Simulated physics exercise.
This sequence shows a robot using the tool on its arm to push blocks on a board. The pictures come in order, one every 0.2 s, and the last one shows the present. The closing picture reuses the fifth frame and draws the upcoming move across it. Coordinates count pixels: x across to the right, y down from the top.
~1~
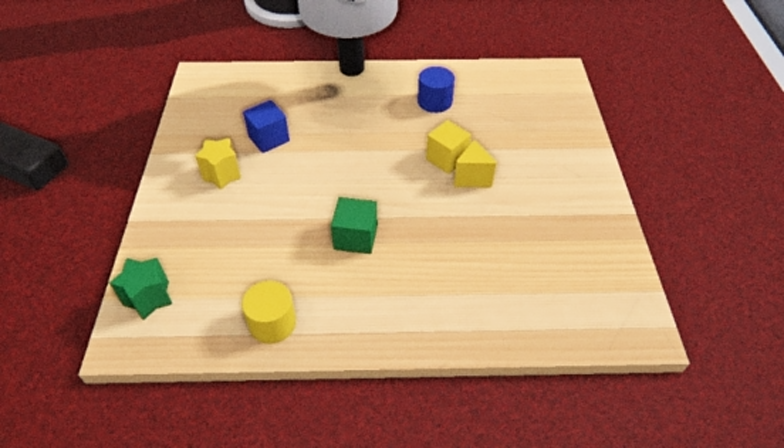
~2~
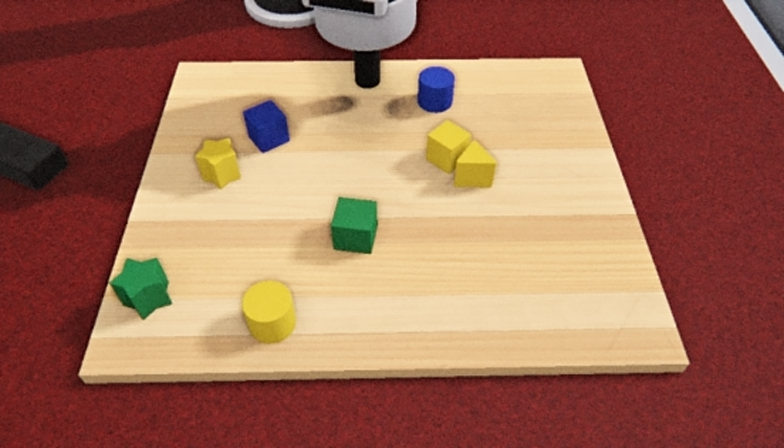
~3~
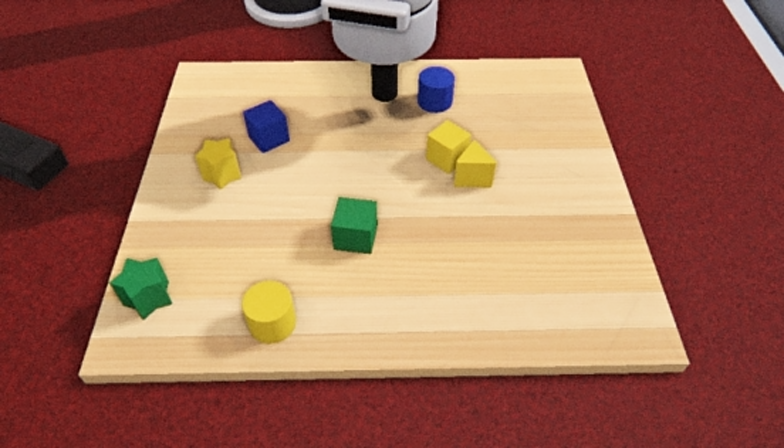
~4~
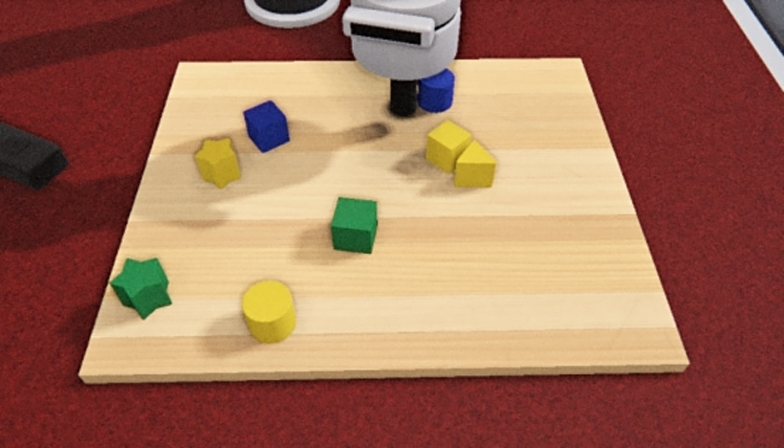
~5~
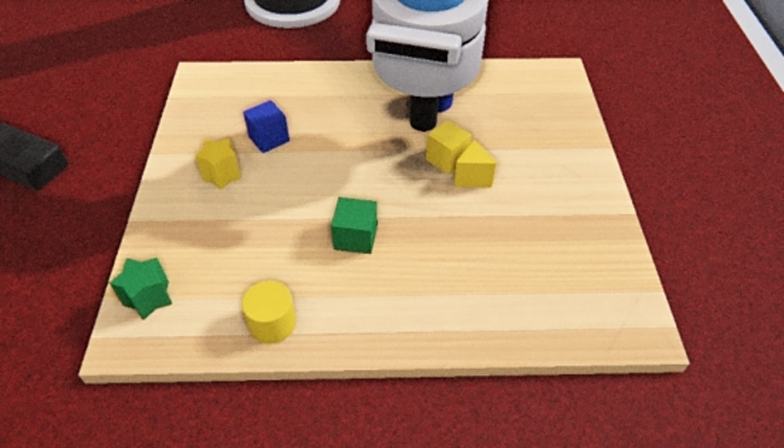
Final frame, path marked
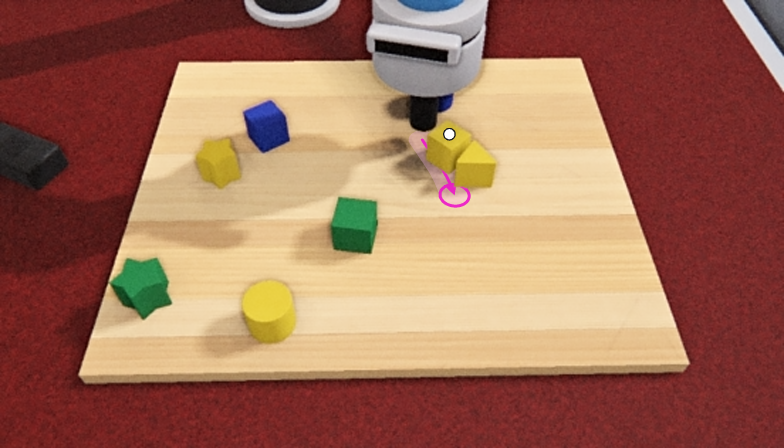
At the start, a robot arm's black tip is over the back edge of a wooden board scattered with blue, yellow and green blocks. The arm moves gradually forward and to the right, passing in front of the blue cylinder and mostly hiding it, while the blocks stay still.
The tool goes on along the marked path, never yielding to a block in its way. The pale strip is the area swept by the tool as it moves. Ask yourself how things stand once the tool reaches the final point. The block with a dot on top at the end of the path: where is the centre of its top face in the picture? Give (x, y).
It is going to be at (490, 173).
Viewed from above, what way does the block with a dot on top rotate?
Turns anticlockwise.
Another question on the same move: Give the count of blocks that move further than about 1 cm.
Number moved: 2.
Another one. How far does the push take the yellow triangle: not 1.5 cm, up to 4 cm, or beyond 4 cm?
The distance will be above 4 cm.
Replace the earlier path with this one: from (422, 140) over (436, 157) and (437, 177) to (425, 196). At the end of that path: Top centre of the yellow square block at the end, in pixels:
Its top middle is near (471, 157).
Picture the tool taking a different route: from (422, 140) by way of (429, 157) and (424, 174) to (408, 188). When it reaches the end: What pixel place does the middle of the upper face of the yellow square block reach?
At pixel (460, 148).
The drawn path runs from (422, 140) through (440, 166) to (455, 195); the dot is on the yellow square block.
What follows on the original path. One third of the way, tool (436, 140); yellow square block (462, 145); yellow triangle (484, 159).
Two thirds of the way, tool (447, 158); yellow square block (478, 161), turned 25° anticlockwise; yellow triangle (505, 171), turned 15° anticlockwise.
At the end, tool (457, 179); blue circular block not moved; yellow square block (490, 173), turned 45° anticlockwise; yellow triangle (520, 178), turned 30° anticlockwise.
